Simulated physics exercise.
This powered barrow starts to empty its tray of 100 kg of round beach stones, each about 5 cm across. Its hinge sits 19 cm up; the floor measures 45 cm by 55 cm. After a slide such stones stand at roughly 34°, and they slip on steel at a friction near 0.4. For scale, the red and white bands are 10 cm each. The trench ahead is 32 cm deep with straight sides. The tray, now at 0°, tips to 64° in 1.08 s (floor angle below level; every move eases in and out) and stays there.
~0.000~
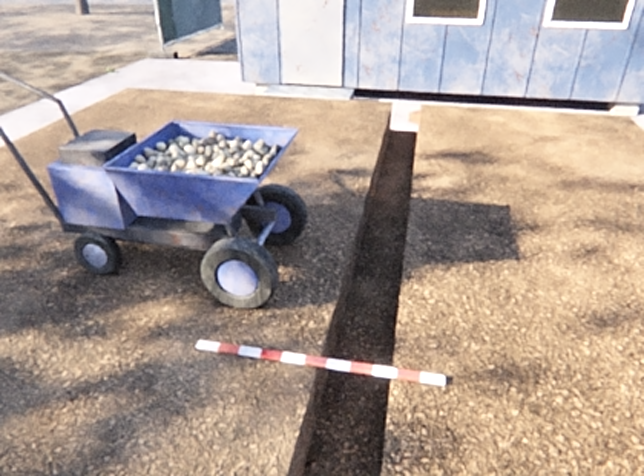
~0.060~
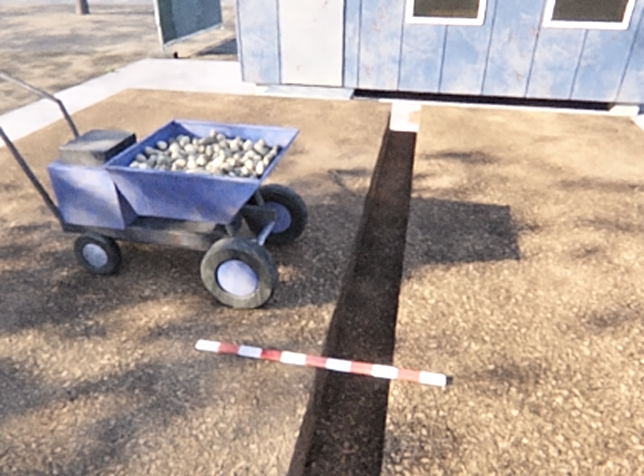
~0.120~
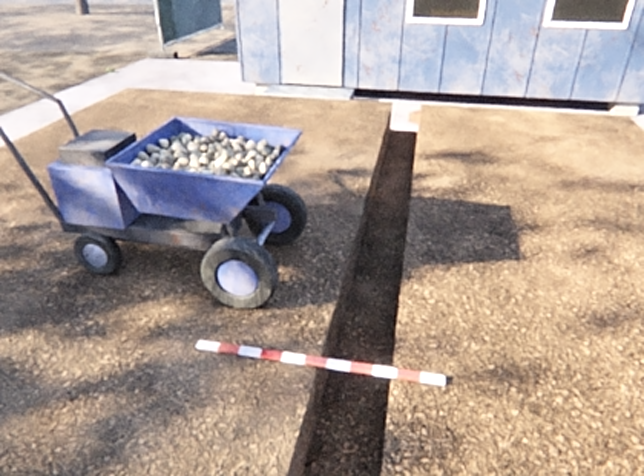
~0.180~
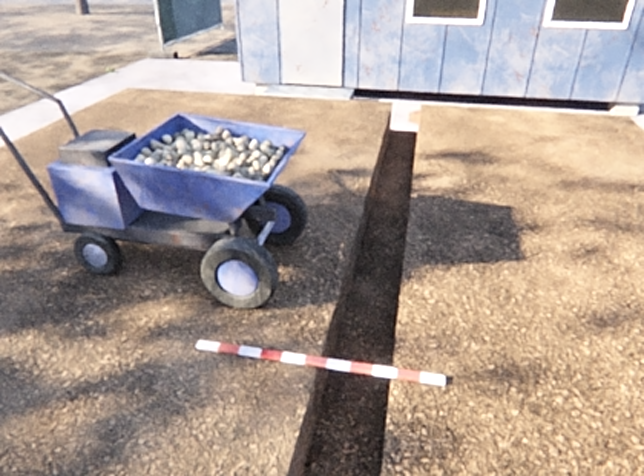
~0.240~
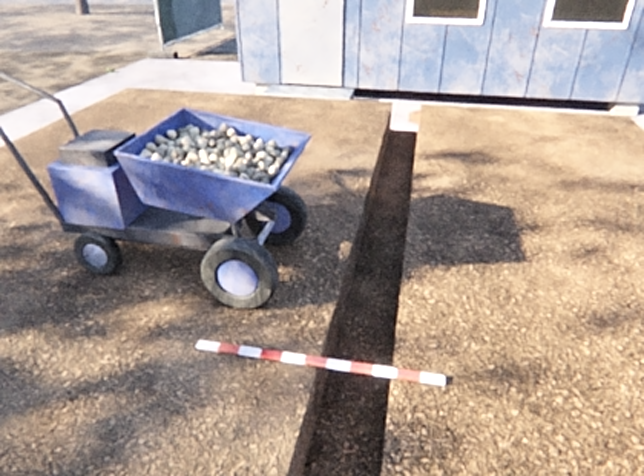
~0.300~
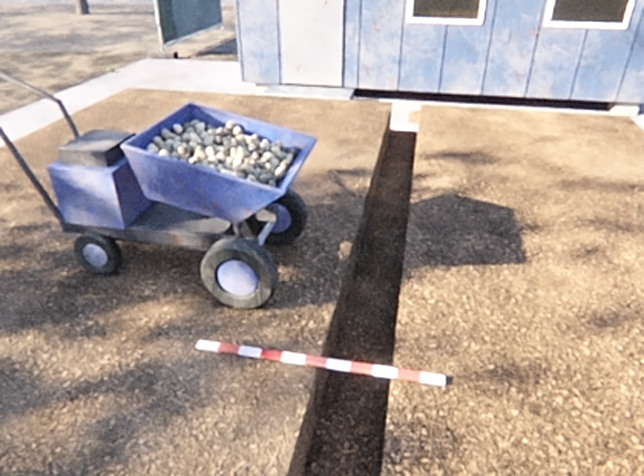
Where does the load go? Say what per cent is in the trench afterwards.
Close to 67 in a hundred.
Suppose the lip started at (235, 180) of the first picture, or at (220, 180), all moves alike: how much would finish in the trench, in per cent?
About 90 and 95 per cent.
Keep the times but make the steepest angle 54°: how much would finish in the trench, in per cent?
In that case some 55 per cent.
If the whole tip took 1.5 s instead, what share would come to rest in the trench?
Then about 75 per cent.
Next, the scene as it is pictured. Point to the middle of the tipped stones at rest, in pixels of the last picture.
Around (386, 318).
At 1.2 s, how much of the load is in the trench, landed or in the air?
Some 25 per cent.
After 0.8 s the floor is at 54°; 100 % in the tray; the foremost stones are at (340, 235).
After 1.2 s the floor is at 64°; 66 % in the tray, 25 % in the trench, 9 % past the trench; the foremost stones are at (429, 300).
After 1.5 s the floor is at 64°; 29 % in the tray, 38 % in the trench, 33 % past the trench; the foremost stones are at (523, 297).
After 3.5 s the floor is at 64°; 0 % in the tray, 67 % in the trench, 33 % past the trench; the foremost stones are at (624, 313).
